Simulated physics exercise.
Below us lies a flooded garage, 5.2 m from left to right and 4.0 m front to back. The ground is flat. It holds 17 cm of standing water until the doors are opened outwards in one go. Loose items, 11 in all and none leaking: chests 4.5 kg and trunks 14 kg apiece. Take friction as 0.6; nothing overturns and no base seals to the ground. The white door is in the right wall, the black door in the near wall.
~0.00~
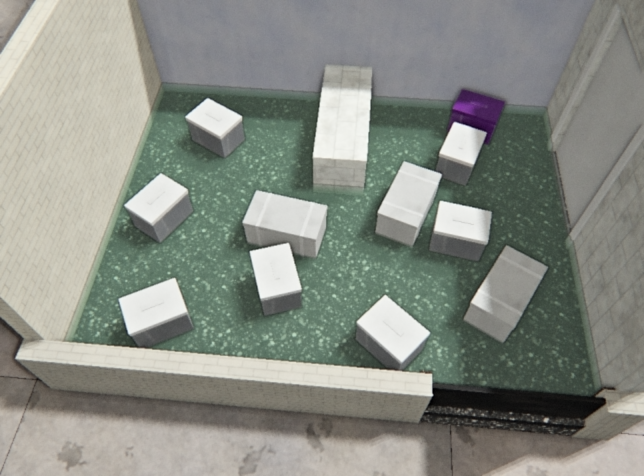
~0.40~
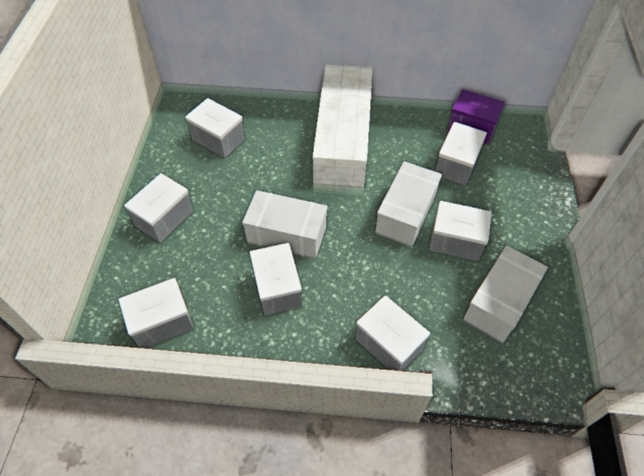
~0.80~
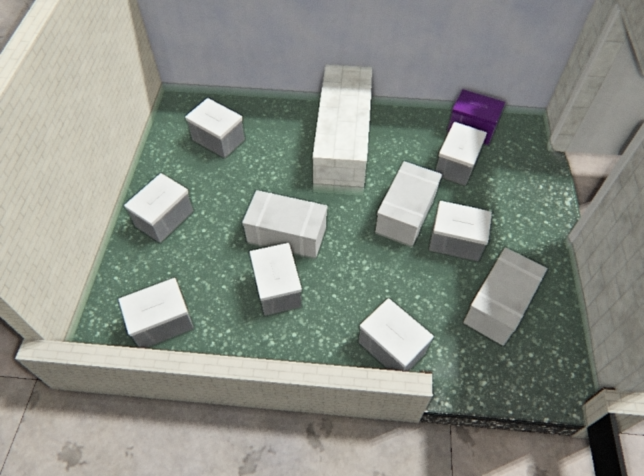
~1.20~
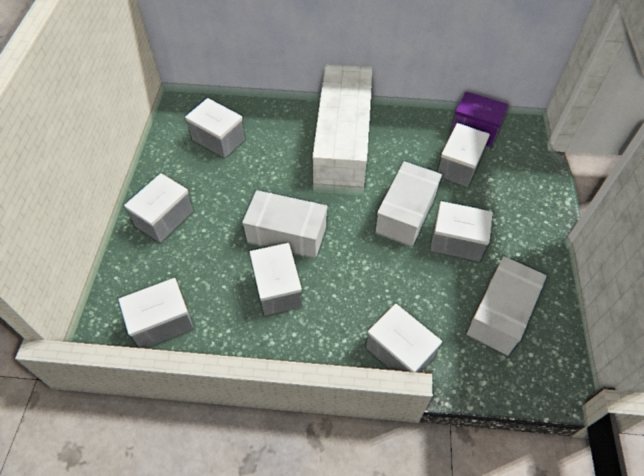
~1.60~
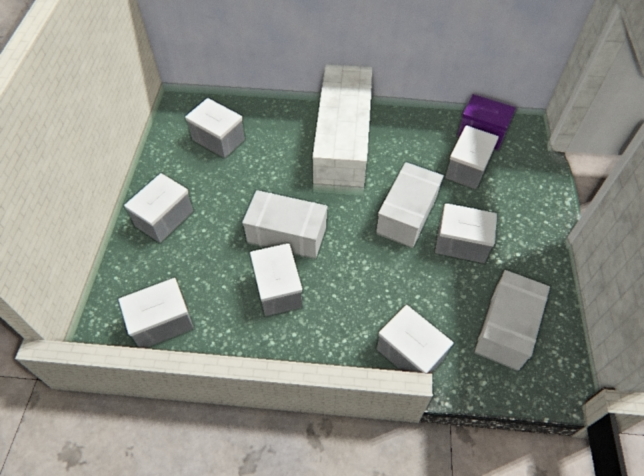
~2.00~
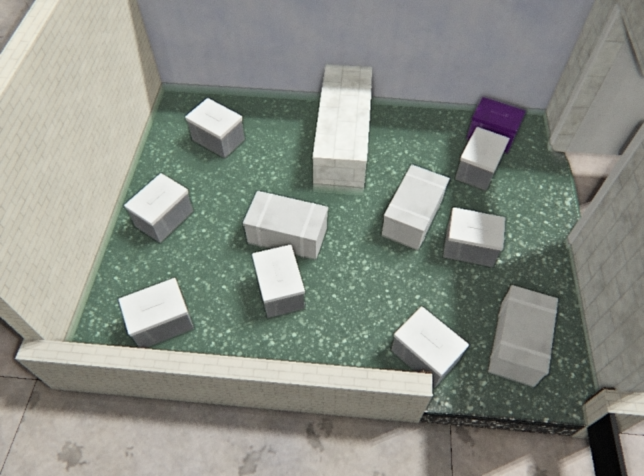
In this clip, white boxes and a purple chest sit in a flooded, walled garage as the doors in the right and near walls open, and then several boxes and the purple chest drift slightly to the right.
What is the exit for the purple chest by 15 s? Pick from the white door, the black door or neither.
Purple chest: White door.
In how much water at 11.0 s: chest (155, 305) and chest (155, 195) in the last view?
About 7 and 8 cm.
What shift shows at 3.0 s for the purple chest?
Roughly 60 cm by then.
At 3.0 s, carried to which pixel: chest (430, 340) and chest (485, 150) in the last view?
Near (496, 378) and (516, 155).
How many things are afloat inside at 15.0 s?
At that moment 3.
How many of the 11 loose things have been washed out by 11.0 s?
7 of them.
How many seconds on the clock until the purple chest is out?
Near 4.5 s.
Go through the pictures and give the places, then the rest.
The purple chest at (479, 105), afloat; about 3280 L in view; 0 of 11 have shifted, in the first frame.
The purple chest at (479, 105) floats; about 3230 L in view; 0 of 11 have shifted, in the second frame.
The purple chest at (479, 105) floats; about 3160 L in view; 0 of 11 have shifted, in the third frame.
The purple chest at (482, 107), afloat, 5 cm from its start; about 3080 L in view; 2 of 11 have shifted, in the fourth frame.
The purple chest at (490, 111), afloat, 14 cm from its start; 16 cm deep round most things; 5 of 11 have shifted, in the fifth frame.
The purple chest at (499, 114), afloat, 26 cm from its start; 14 cm deep round most things; 6 of 11 have shifted, in the sixth frame.
After 3.0 s the purple chest is near (525, 119), 0.6 m from its start, afloat; 0 of 11 are out; 11 afloat.
After 6.8 s the purple chest has gone out by the white door; 4 of 11 are out; 7 afloat.
After 11.0 s the purple chest has gone out by the white door; 7 of 11 are out; 4 afloat.
After 15.0 s the purple chest has gone out by the white door; 8 of 11 are out; 3 afloat.
